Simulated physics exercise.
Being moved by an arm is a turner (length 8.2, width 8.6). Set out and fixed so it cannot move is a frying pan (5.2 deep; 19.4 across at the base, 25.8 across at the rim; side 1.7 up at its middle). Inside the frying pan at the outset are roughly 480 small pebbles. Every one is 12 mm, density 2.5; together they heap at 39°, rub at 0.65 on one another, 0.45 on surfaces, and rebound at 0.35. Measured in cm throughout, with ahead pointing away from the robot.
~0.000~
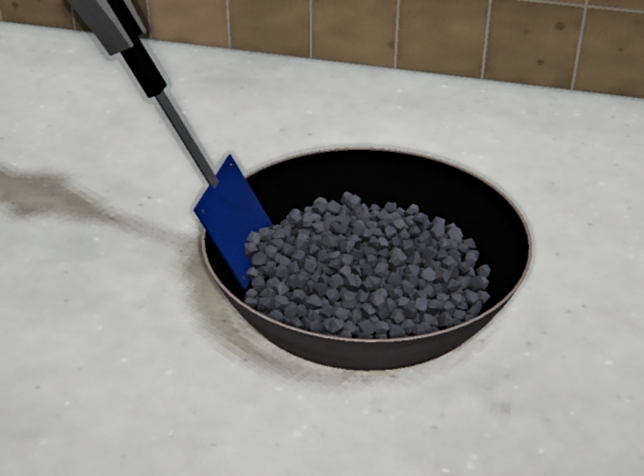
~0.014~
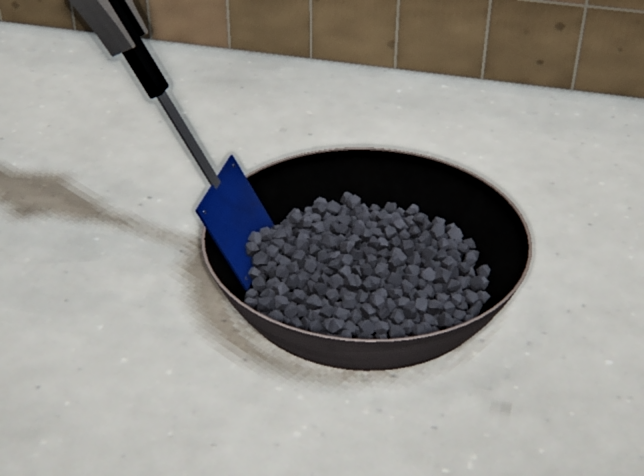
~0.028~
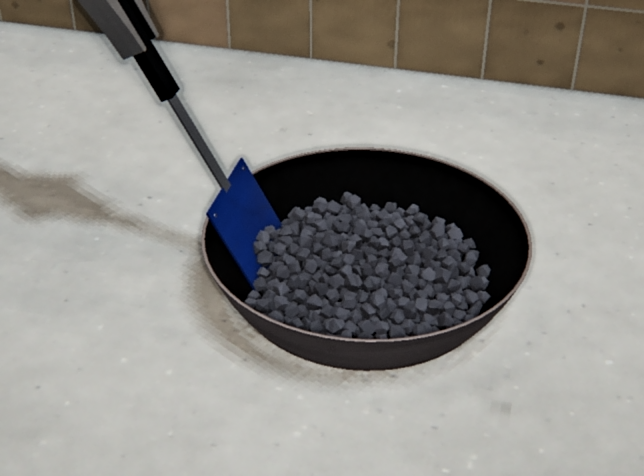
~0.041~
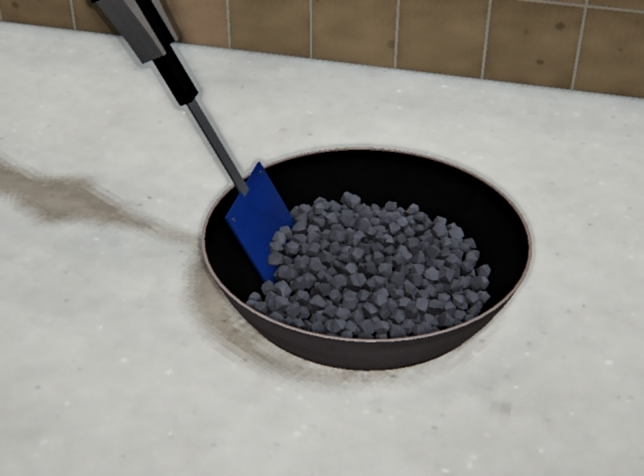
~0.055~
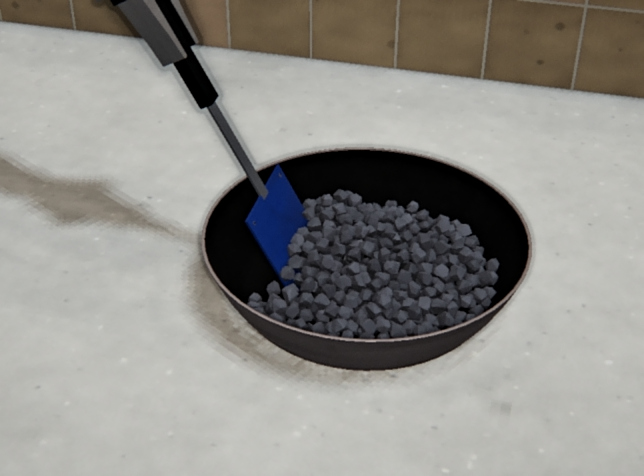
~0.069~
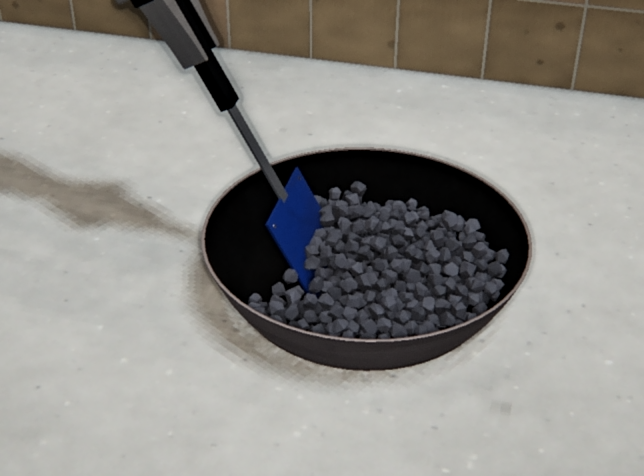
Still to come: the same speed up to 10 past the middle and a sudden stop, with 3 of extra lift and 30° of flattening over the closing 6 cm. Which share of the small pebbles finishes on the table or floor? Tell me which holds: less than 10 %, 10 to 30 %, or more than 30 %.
More than 30 % holds.
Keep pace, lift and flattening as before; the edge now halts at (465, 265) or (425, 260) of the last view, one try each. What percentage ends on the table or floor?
Around 20 per cent for the first try and 10 per cent for the second.
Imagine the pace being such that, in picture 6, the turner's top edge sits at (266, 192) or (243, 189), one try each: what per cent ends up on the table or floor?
Roughly 35 per cent, then roughly 25 per cent.
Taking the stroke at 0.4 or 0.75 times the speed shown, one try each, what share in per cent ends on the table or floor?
Estimates, in order: 20 % and 35 %.
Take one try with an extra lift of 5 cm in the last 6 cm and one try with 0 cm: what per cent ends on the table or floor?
Result: Approx. 35 % and 25 %, one try each.
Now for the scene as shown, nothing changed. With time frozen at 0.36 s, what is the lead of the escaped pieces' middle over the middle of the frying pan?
Distance ahead of centre: Approx. 22 cm.
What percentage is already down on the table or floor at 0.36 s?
Share at that moment: About 10 %.
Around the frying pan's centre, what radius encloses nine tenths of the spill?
I'd estimate close to 45 centimetres.
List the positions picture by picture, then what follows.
In the first frame, turner top edge at (212, 181), sloping 62°; upper third of the load around (364, 258), from x 250 to 485, top at y 200; 480 in the frying pan.
In the second frame, turner top edge at (214, 181), sloping 62°; upper third of the load around (364, 257), from x 250 to 485, top at y 200.
In the third frame, turner top edge at (225, 184), sloping 62°; upper third of the load around (362, 255), from x 250 to 485, top at y 200.
In the fourth frame, turner top edge at (243, 189), sloping 62°; upper third of the load around (362, 252), from x 250 to 485, top at y 200.
In the fifth frame, turner top edge at (262, 192), sloping 62°; upper third of the load around (363, 250), from x 255 to 490, top at y 195.
In the sixth frame, turner top edge at (282, 195), sloping 62°; upper third of the load around (375, 251), from x 255 to 500, top at y 190; 480 in the frying pan.
After 0.10 s, sloping 62°, highest piece 7 above the table; 480 in the frying pan.
After 0.14 s, sloping 54°, highest piece 7 above the table; 479 in the frying pan, 1 on the blade or in flight.
After 0.36 s, sloping 32°, highest piece 23 above the table; 292 in the frying pan, 36 on the table or floor, 152 on the blade or in flight.
After 1.41 s, sloping 32°, highest piece 5 above the table; 292 in the frying pan, 188 on the table or floor.
At rest, 292 in the frying pan, 188 on the table or floor. That is 39 % on the table or floor.
